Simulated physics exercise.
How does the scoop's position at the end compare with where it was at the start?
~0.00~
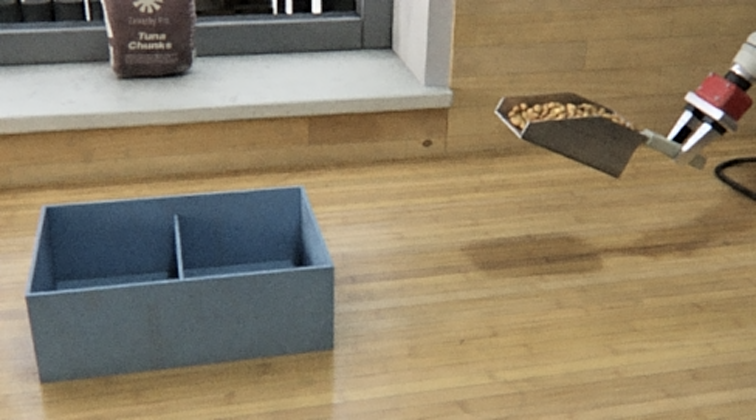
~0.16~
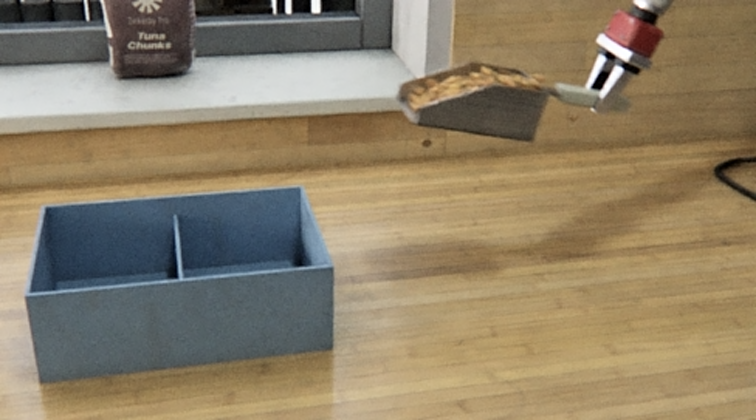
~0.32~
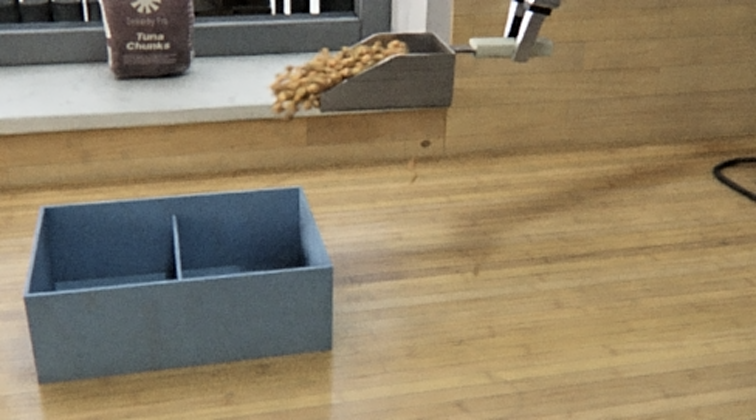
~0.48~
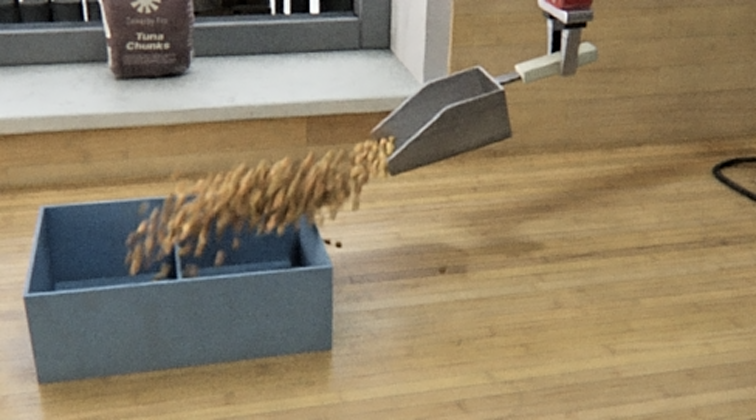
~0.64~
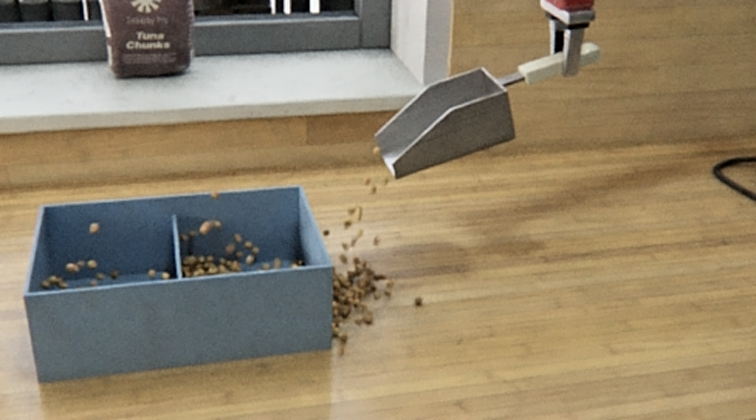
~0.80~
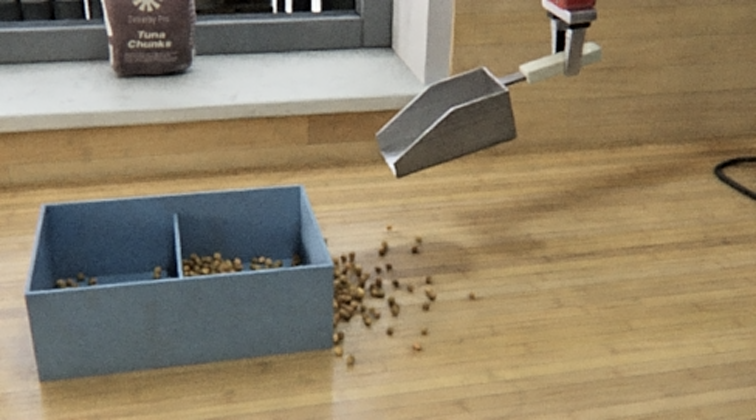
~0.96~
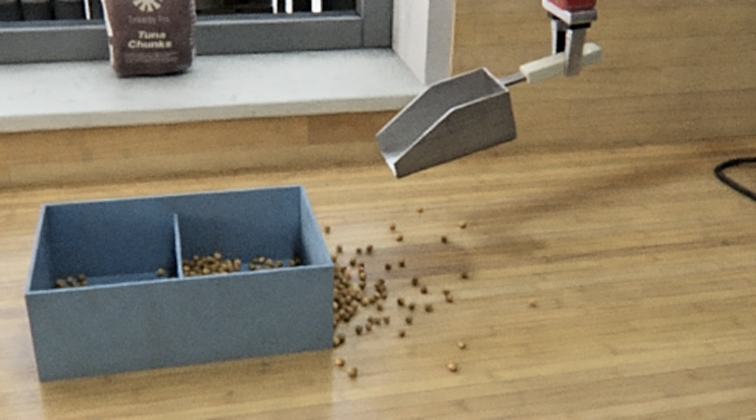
At the end the scoop is farther to the left and slightly higher than at the start, hanging above the table just to the right of the blue box.
